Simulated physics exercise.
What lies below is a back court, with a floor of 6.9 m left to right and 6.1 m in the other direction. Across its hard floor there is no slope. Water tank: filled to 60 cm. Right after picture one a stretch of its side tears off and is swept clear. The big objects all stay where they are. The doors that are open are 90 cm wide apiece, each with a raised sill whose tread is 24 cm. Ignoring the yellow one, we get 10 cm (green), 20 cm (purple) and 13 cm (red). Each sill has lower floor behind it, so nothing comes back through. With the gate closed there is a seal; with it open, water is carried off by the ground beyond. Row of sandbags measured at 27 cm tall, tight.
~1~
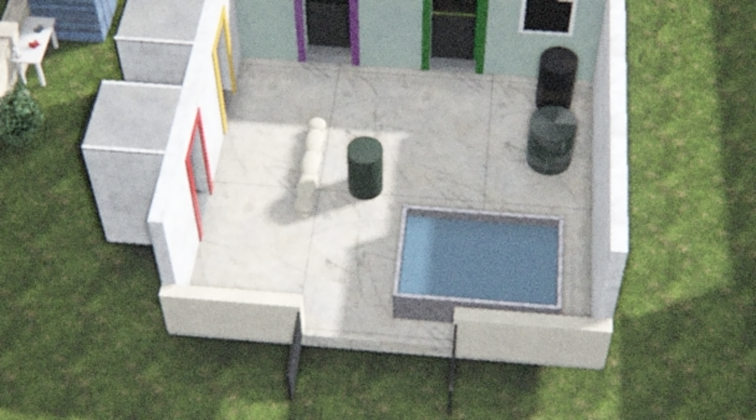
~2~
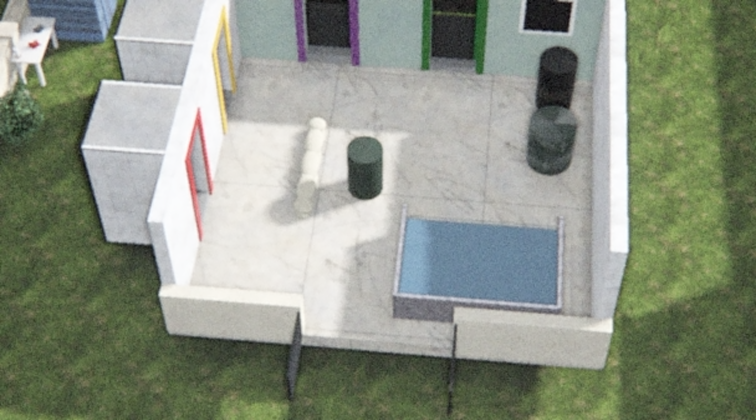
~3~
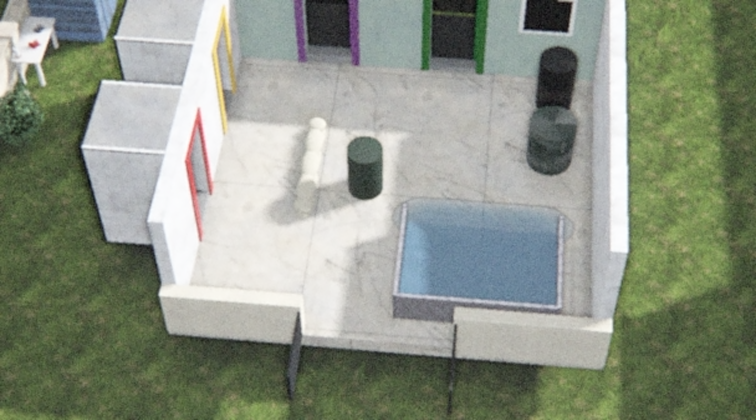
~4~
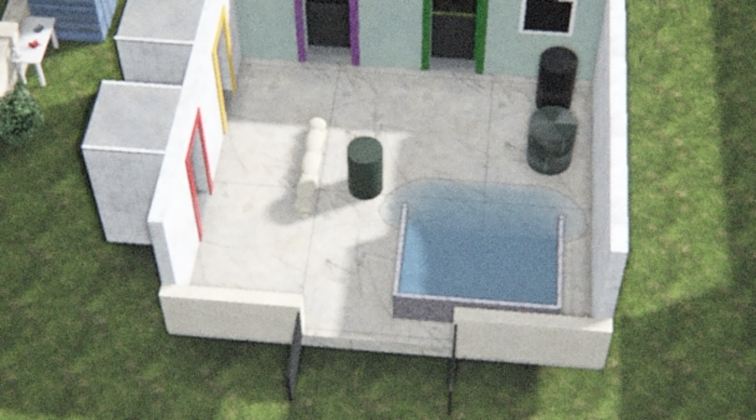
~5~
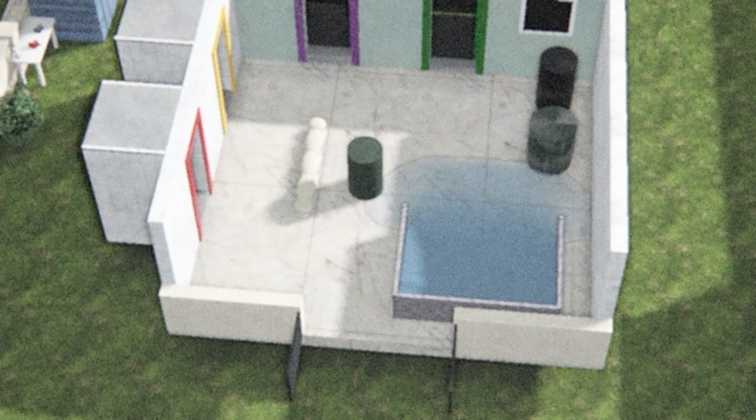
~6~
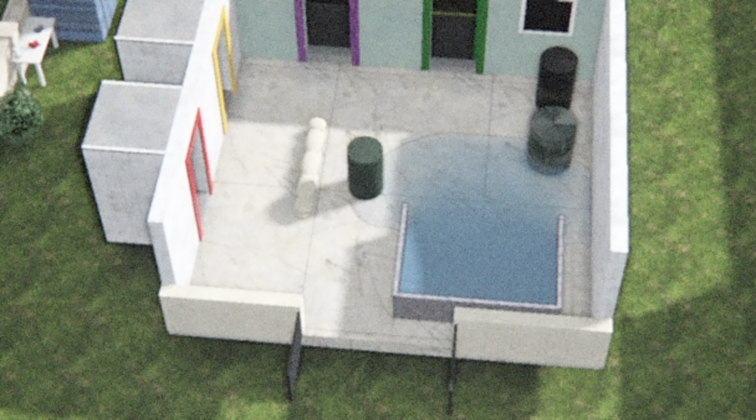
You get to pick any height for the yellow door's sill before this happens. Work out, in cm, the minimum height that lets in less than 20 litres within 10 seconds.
I would say 12 cm.
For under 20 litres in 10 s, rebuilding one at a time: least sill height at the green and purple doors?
You'd want some 27 cm at green and some 9.0 cm at purple.
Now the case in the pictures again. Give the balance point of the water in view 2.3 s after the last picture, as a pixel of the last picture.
(479, 165), roughly.
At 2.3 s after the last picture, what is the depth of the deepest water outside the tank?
37 cm.
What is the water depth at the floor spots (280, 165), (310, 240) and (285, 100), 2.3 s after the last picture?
First 0, then 1, then 1 cm.
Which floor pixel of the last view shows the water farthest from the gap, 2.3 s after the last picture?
Near (241, 62).
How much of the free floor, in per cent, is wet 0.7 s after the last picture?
Wet share: Near 40 %.
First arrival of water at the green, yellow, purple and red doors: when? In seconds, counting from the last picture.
The green door gets it at 0.5 s, the yellow door at 3.0 s, the purple door at 1.5 s and the red door at 4.0 s.
Then, 0.7 s after the last picture water covers 40 % of the floor, deepest (34 cm) near (530, 175); it has not reached the yellow door.
Then, 2.3 s after the last picture water covers 50 % of the floor, deepest (37 cm) near (590, 86); it has not reached the yellow door.
Then, 9.3 s after the last picture water covers 95 % of the floor, deepest (13 cm) near (257, 319); 7 cm at the yellow door, 10 litres in over its 13 cm sill.
At the yellow door as built, the water peaked near 17 cm, 6.1 s after the last picture.
Run again over the same 10 s with other heights there, 35 litres in over 10.5 cm, 4 litres over 14.5 cm. The limit of 20 litres is kept from about 12 cm up.
